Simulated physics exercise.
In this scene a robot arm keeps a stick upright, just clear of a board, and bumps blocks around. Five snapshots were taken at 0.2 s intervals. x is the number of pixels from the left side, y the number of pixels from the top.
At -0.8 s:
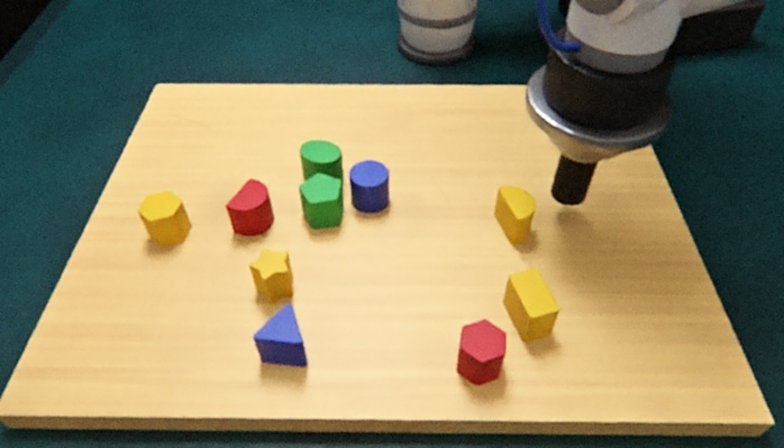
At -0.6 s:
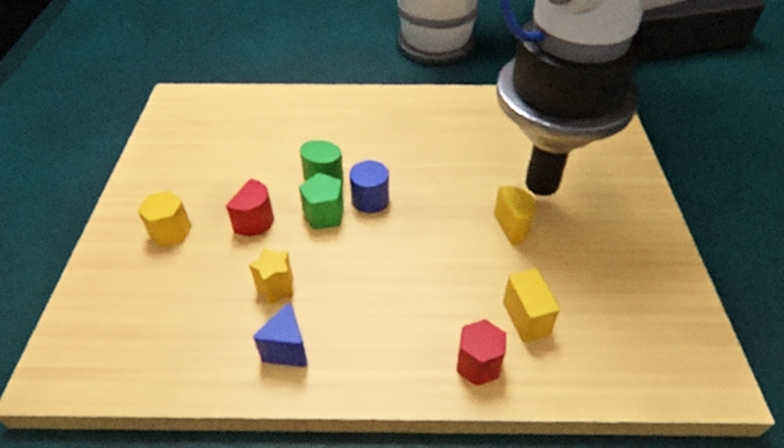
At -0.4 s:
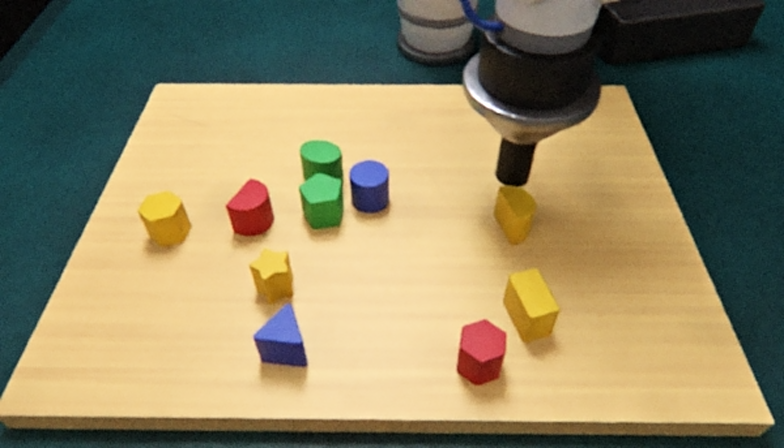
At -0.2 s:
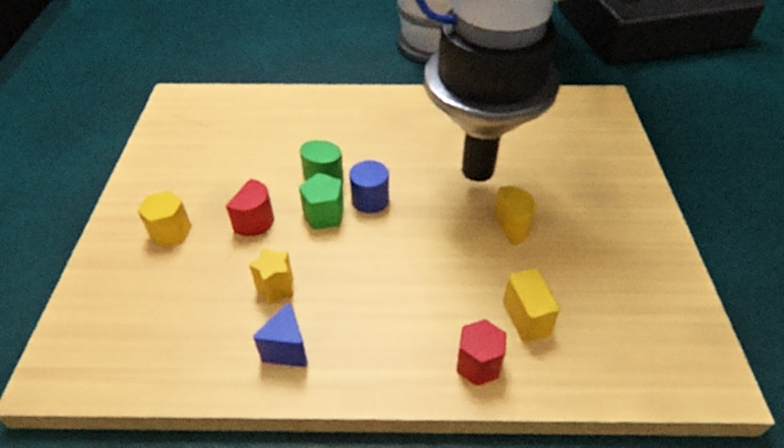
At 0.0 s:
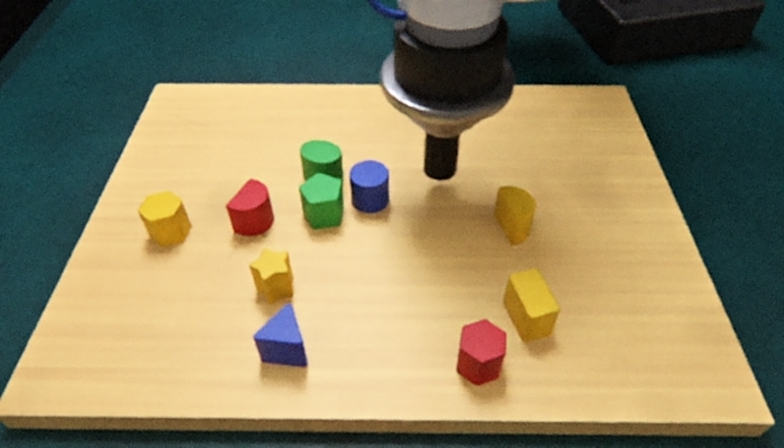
Above a wooden board of colored blocks, a robot arm moves its black stick left.
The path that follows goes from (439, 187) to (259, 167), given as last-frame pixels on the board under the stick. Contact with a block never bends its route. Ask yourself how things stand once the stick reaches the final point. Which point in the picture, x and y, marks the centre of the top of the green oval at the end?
It will end up at (214, 143).
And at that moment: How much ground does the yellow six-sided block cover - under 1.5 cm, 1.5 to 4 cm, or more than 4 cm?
The displacement of the yellow six-sided block is below 1.5 cm.
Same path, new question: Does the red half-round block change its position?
It seems not.
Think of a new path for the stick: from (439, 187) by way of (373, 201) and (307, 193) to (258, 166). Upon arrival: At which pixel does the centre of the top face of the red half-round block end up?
I'd place it at (228, 202), taking the centre of its top.
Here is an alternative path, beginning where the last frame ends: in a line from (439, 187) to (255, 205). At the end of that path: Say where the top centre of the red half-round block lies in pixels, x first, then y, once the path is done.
Somewhere near (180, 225).
On the path given first. One third of the way, stick at (376, 163); green pentagon at (318, 190); blue circular block at (358, 175).
Two thirds of the way, stick at (314, 156); green oval at (275, 147); green pentagon at (316, 192), turned 15° clockwise; blue circular block at (352, 176).
At the end, stick at (255, 150); yellow six-sided block not moved; red half-round block not moved; green oval at (214, 143), turned 15° anticlockwise; green pentagon at (316, 192), turned 15° clockwise; blue circular block at (352, 176).
